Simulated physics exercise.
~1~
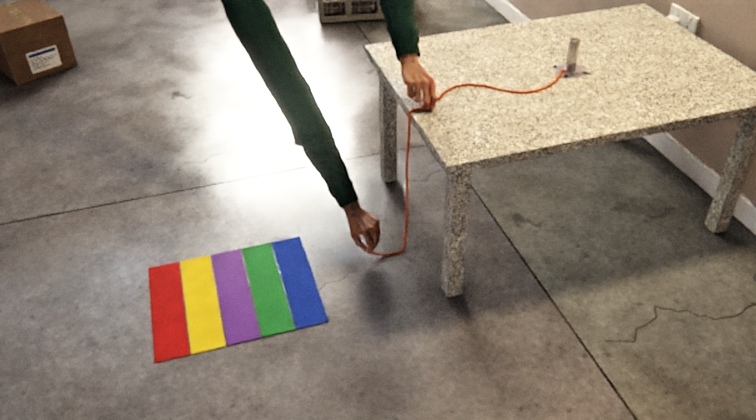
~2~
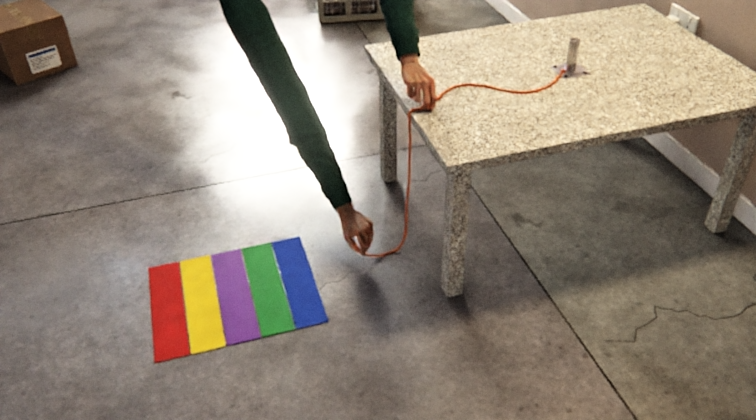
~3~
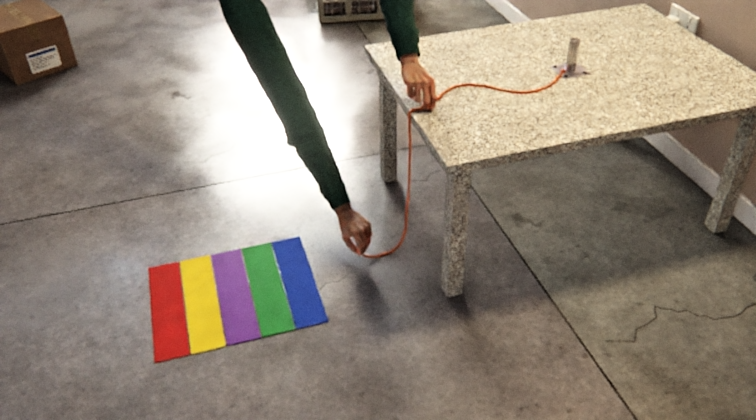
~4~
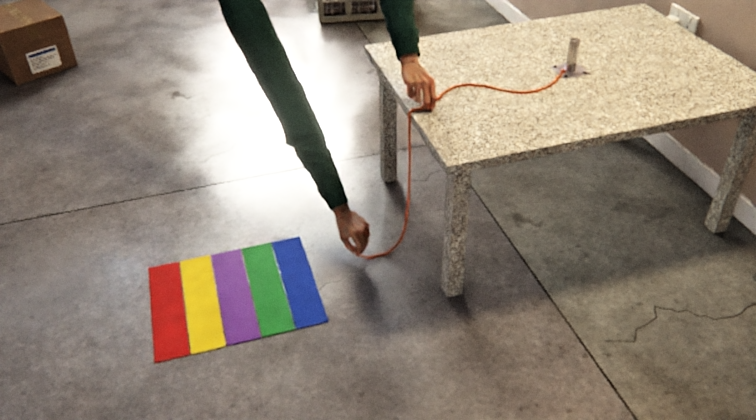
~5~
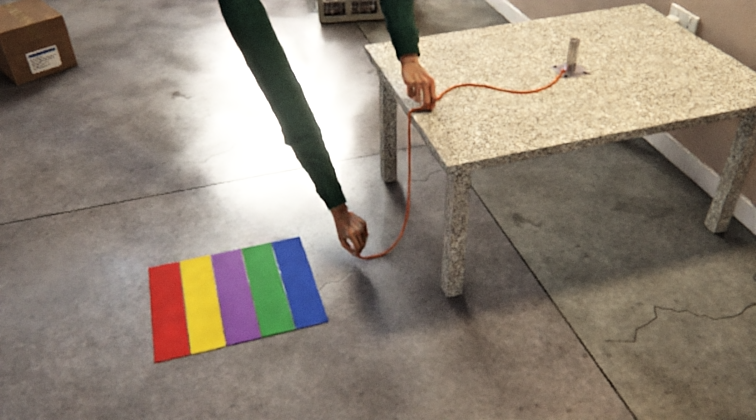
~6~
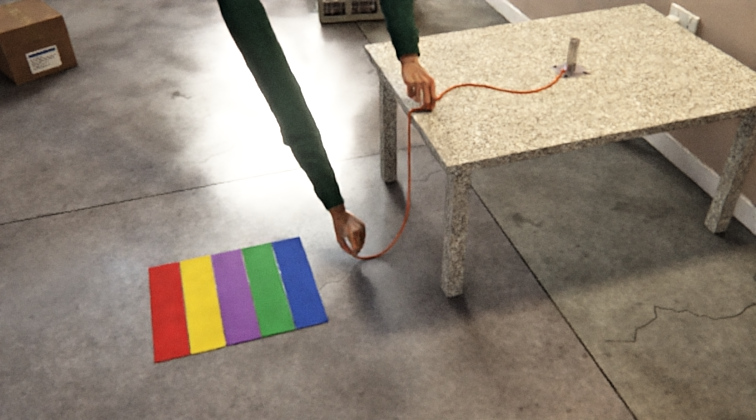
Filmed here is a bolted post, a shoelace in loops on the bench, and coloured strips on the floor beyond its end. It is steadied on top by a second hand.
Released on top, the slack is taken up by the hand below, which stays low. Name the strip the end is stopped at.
Purple.
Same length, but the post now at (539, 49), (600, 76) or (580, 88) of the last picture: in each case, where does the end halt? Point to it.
The first try gives about (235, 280), the second about (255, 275) and the third about (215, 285).
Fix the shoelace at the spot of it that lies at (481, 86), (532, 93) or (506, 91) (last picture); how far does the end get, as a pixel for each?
It comes to rest around (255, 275), (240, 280) and (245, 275) respectively.
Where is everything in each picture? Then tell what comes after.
The first picture shows end (367, 251); blue (307, 308); green (274, 316); purple (241, 324); yellow (206, 332); red (171, 340).
The second picture shows end (360, 252); shoelace through (551, 83) (497, 89) (441, 96) (410, 133) (408, 187) (404, 237).
The third picture shows end (358, 252).
The fourth picture shows end (356, 253); shoelace through (551, 83) (497, 89) (441, 96) (410, 133) (409, 186) (401, 238).
The fifth picture shows end (355, 253).
The sixth picture shows end (352, 254); shoelace through (551, 83) (497, 89) (441, 96) (409, 133) (409, 186) (397, 238).
A little later, end near (286, 268); over blue.
Next, end near (249, 276); over green.
When it is tight, end near (227, 281); over purple. The end stops over the purple strip.
